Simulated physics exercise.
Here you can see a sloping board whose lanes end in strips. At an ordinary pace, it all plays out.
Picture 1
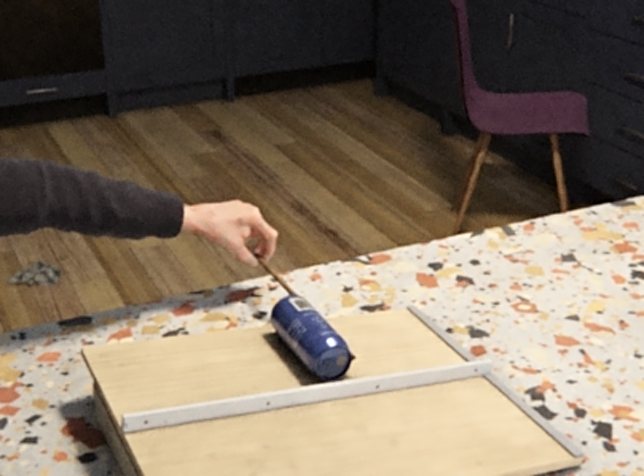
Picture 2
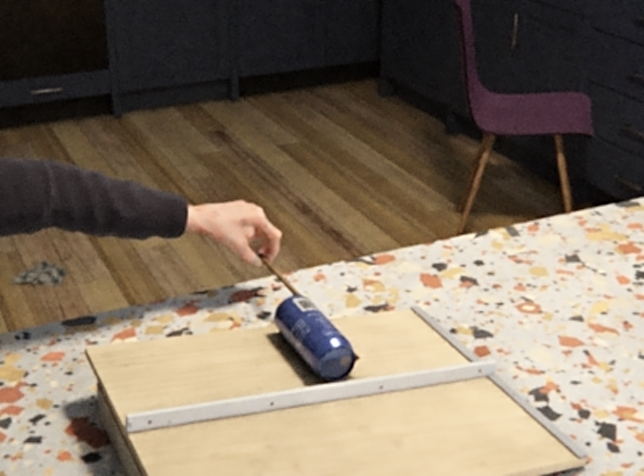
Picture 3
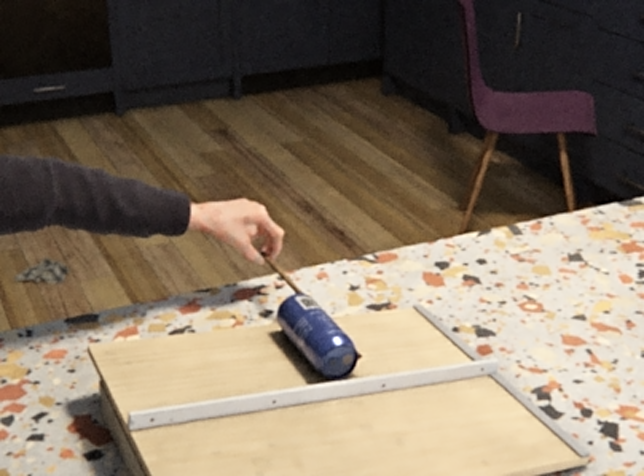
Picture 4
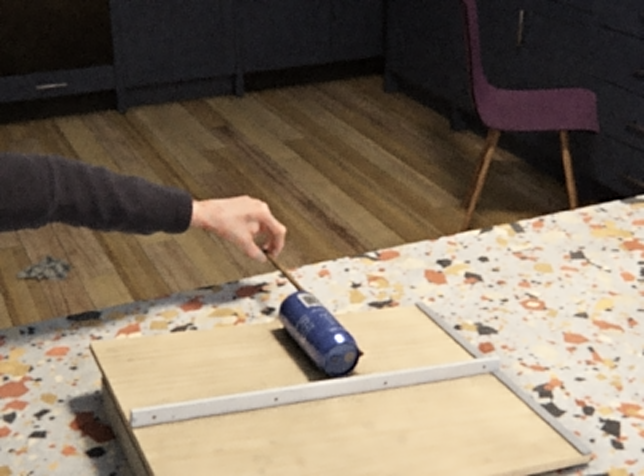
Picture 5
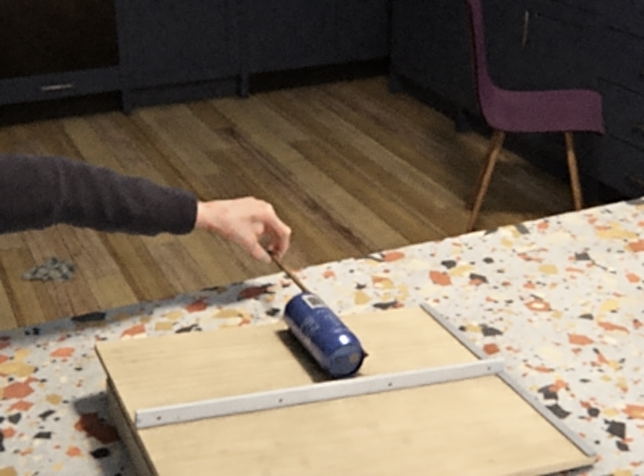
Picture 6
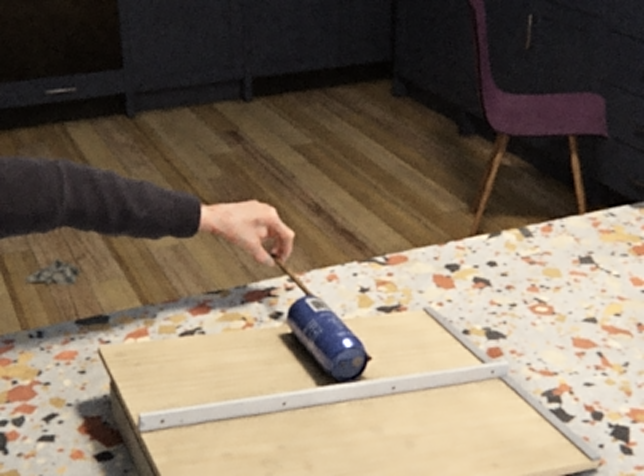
A hand holds a thin stick against a blue can lying still on a wooden board.
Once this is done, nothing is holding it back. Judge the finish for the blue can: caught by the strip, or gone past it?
Gone past.
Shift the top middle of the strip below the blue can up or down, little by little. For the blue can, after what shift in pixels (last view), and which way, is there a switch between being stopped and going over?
Move it up by about 4 pixels.
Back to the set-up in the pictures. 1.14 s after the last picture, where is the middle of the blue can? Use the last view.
Near (556, 308).
Then, 0.62 s after the last picture, blue can rolling on the board near (410, 327).
Then, 1.14 s after the last picture, blue can off the board near (556, 308).
By the end, the blue can goes over the end.
